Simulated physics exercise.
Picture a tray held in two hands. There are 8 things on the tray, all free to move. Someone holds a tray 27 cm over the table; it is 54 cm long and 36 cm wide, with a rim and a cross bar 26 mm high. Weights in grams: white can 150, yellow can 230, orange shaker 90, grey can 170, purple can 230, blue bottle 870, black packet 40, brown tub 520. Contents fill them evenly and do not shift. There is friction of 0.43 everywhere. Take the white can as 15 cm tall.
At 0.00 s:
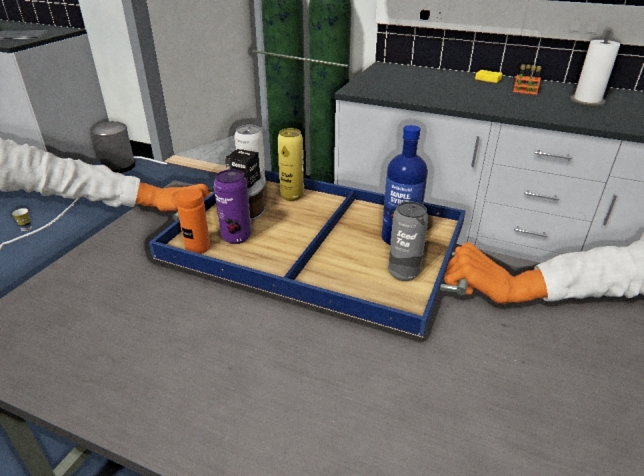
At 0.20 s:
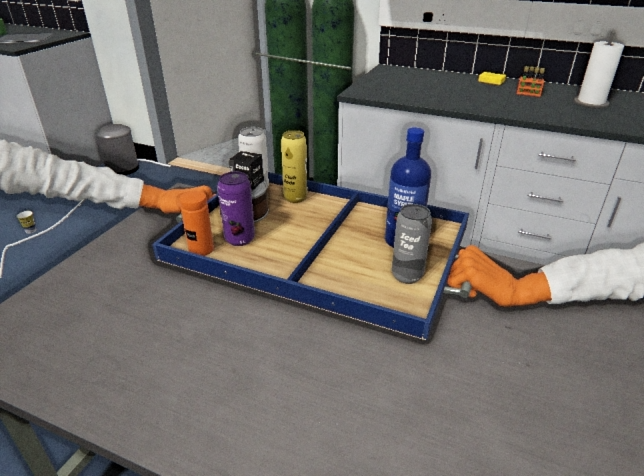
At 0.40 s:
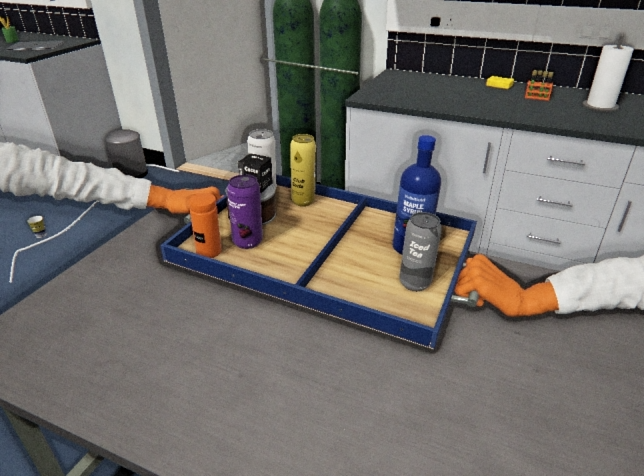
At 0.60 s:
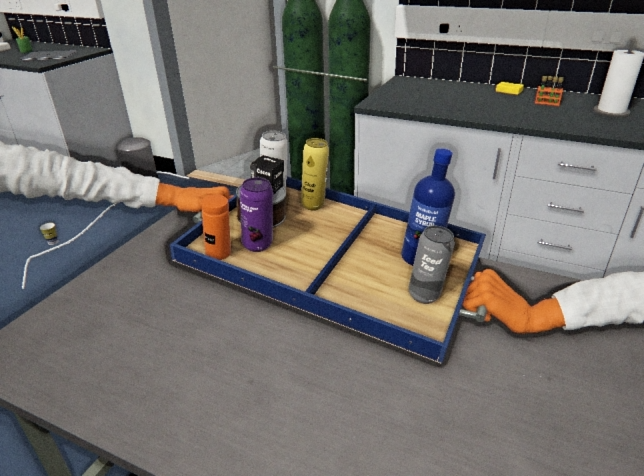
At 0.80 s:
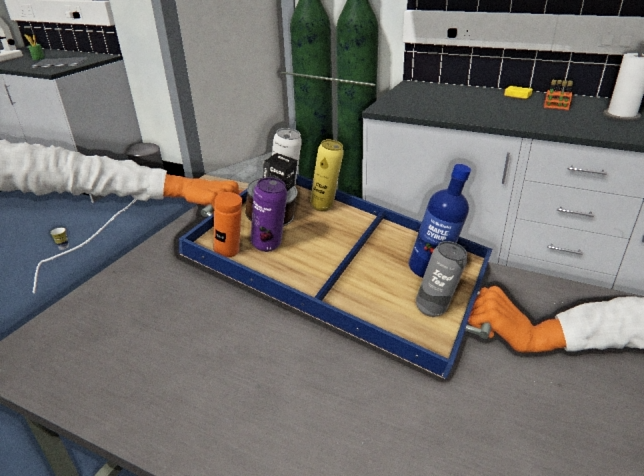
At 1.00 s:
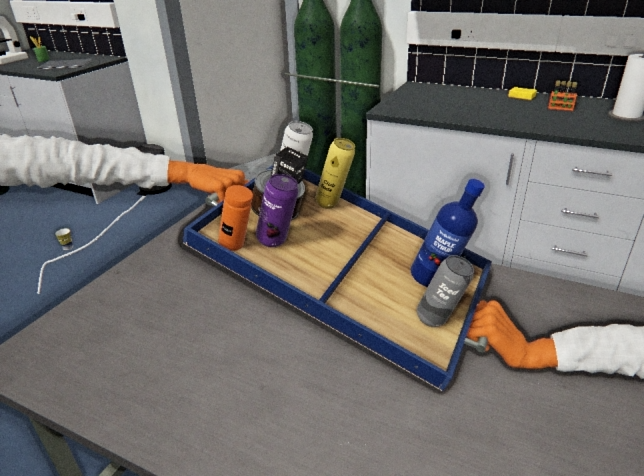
Blue-rimmed tray of bottles and cans held by two orange-gloved hands over a grey table, tilting steadily down to the right.
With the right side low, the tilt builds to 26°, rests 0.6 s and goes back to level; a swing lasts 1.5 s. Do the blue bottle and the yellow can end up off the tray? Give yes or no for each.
Blue bottle - yes, yellow can - no.
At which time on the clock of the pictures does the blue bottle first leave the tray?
Time: Approximately 1.6 s.
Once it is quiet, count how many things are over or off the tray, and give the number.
I get 7.
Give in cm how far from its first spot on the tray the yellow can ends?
I'd put it at about 31 centimetres.
By 1.70 s, tray tilted 26°, right edge down; grey can and blue bottle now off the tray; yellow can on its side near (410, 234); orange shaker on its side.
By 2.10 s, tray tilted 26°, right edge down; yellow can on its side near (446, 264); white can on its side; orange shaker on its side.
When it is over (4.2 s), off the tray, grey can and blue bottle; lying over on the tray, white can, yellow can, orange shaker, purple can and black packet; not toppled but over 5 cm from the start, brown tub. In the last view, blue bottle near (605, 391), yellow can near (453, 232).
